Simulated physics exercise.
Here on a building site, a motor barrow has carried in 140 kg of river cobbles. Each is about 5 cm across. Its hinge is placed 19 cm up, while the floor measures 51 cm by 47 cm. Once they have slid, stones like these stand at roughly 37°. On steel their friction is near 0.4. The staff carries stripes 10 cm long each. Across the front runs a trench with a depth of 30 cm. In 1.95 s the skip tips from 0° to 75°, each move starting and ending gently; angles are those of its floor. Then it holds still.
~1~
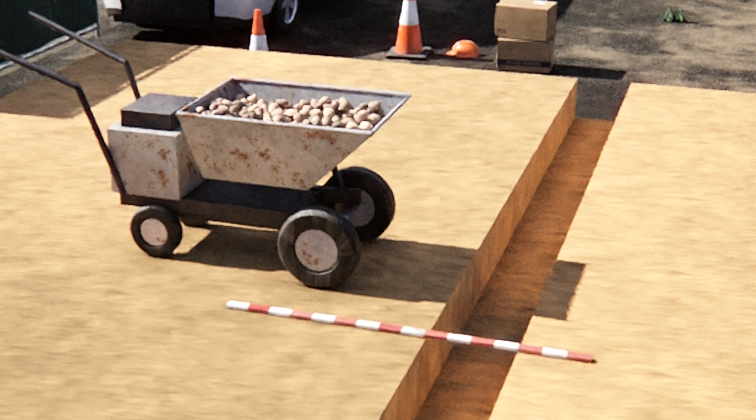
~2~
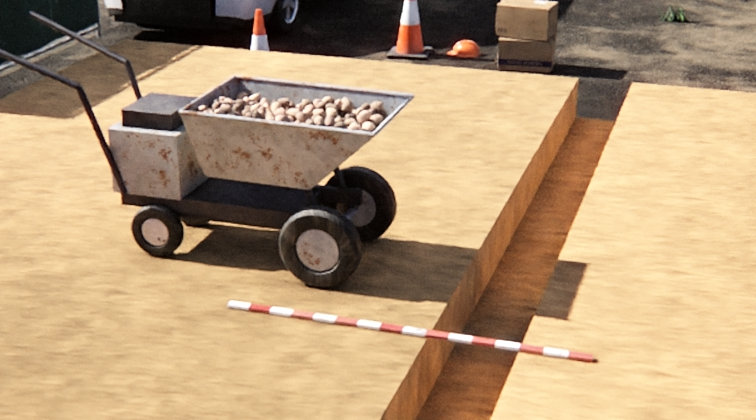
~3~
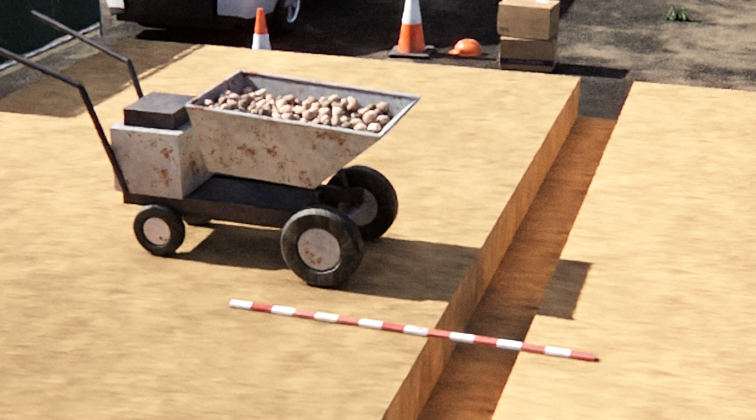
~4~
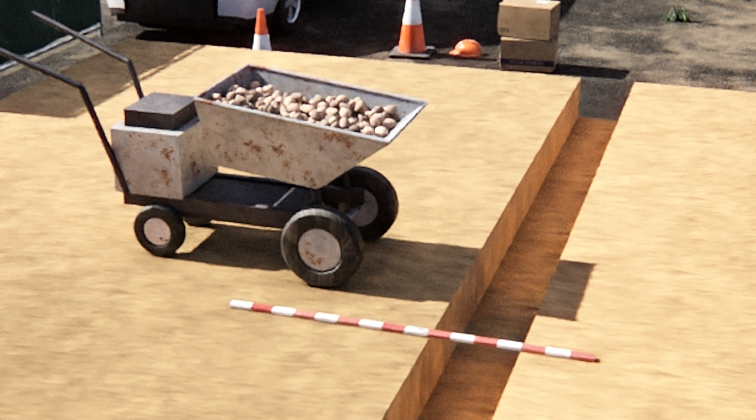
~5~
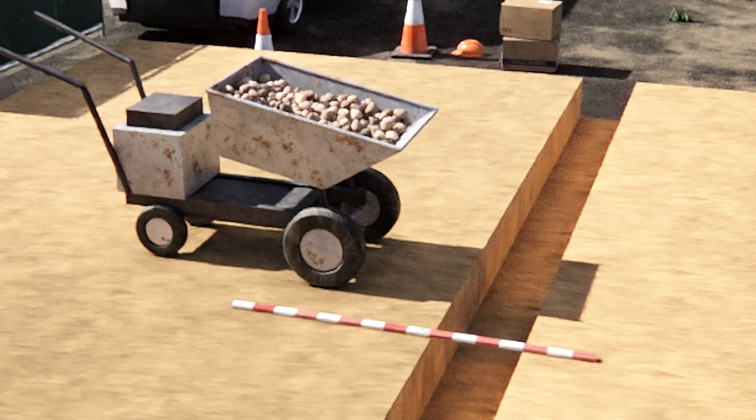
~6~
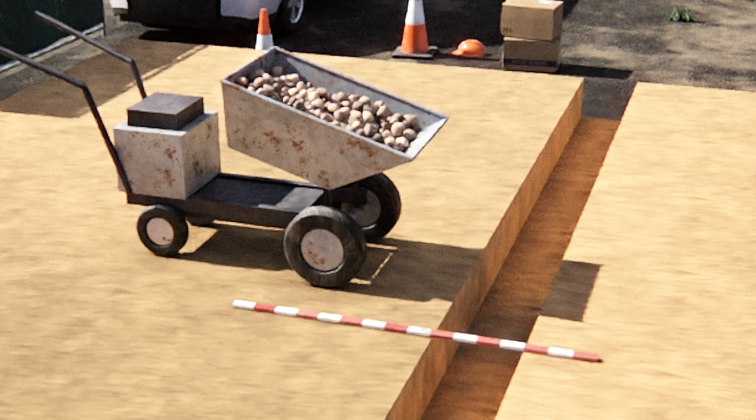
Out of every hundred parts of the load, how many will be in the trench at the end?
Close to 98 in every hundred.
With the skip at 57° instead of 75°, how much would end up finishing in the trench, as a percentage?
About 90%.
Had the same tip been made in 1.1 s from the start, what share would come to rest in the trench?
I'd put it at roughly 95 per cent.
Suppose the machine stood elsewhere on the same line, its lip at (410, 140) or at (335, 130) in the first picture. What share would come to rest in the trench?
Result: Close to 65 then close to 80 per cent.
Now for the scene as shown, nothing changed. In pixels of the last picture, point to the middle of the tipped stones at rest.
Somewhere around (511, 325) in the last picture.
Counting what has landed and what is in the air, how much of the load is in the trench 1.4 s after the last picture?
By that moment, roughly 80 per cent of the load.
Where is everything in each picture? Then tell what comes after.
Lip at (372, 134), floor tilted 0°, highest stones at (293, 106), in the first frame.
Lip at (375, 135), floor tilted 1°, highest stones at (270, 104), in the second frame.
Lip at (381, 137), floor tilted 3°, highest stones at (266, 100), in the third frame.
The skip is at 7°, its lip at (390, 143); the top of the load is at (264, 95), in the fourth frame.
Lip at (401, 150), floor tilted 11°, highest stones at (265, 86), in the fifth frame.
Lip at (413, 160), floor tilted 17°, highest stones at (278, 80), in the sixth frame.
Then, 0.9 s after the last picture the floor is at 63°, 97 % in the skip, 2 % in the trench; the foremost stones are at (489, 245).
Then, 1.4 s after the last picture the floor is at 75°, 21 % in the skip, 78 % in the trench, 1 % past the trench; the foremost stones are at (601, 289).
Then, 1.8 s after the last picture the floor is at 75°, 1 % in the skip, 97 % in the trench, 2 % past the trench; the foremost stones are at (644, 296).
Then, 3.8 s after the last picture the floor is at 75°, 0 % in the skip, 98 % in the trench, 2 % past the trench; the foremost stones are at (654, 298).
